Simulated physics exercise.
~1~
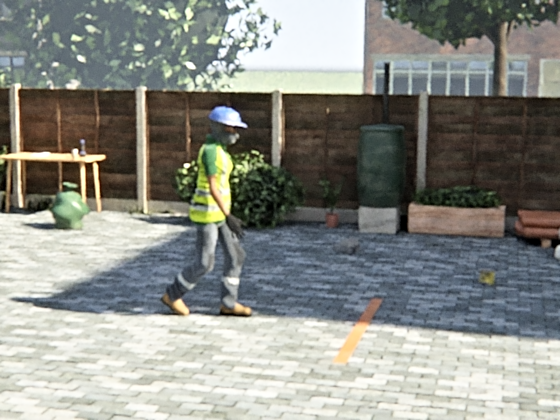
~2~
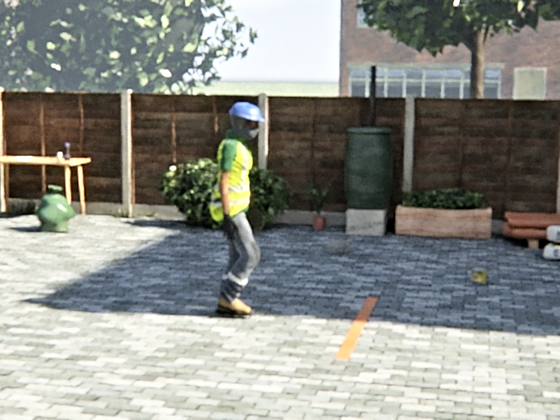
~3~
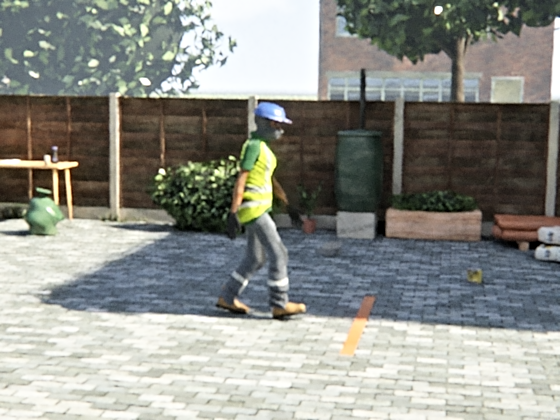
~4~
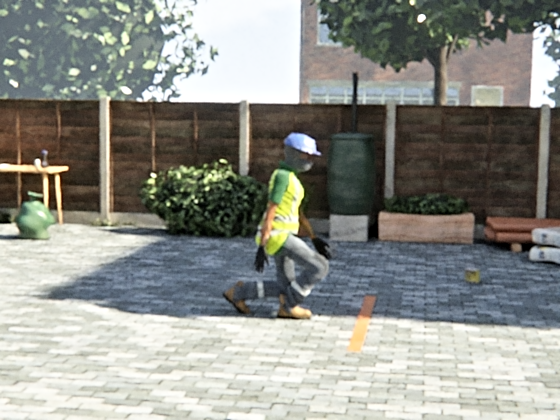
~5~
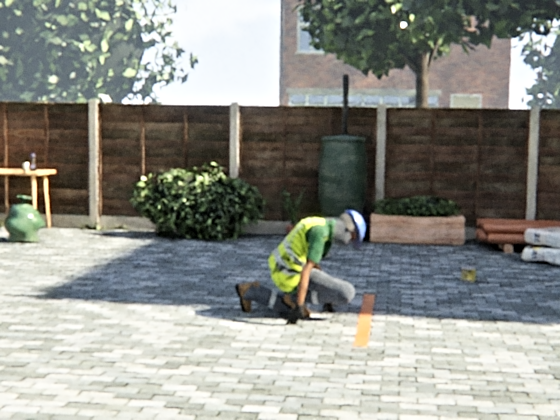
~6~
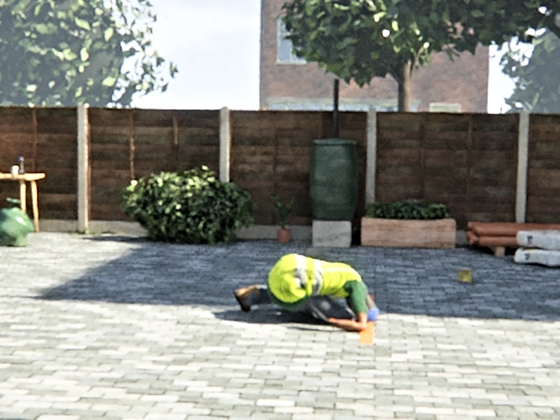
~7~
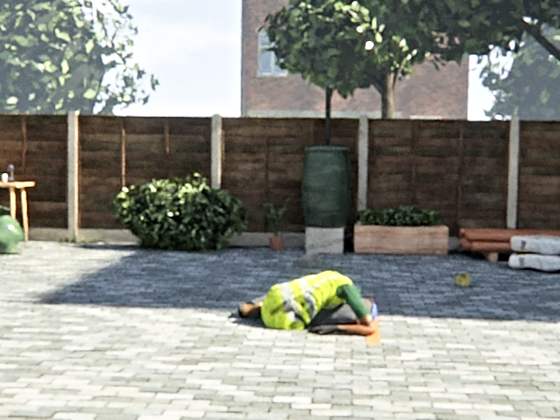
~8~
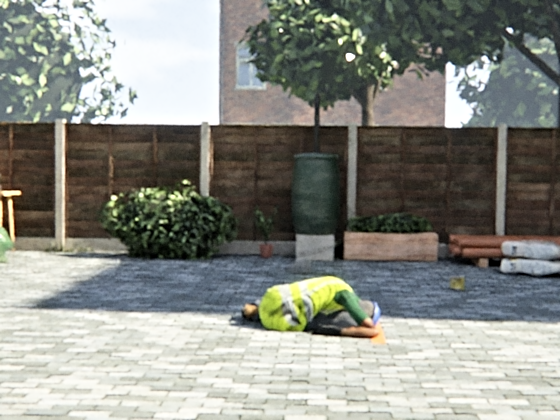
We see a person in a blue hard hat and yellow vest walk right across a paved yard toward an orange strip, sink to their knees, pitch forward onto their hands, and settle folded face-down, head and hands near the strip, hips and chest short of it.
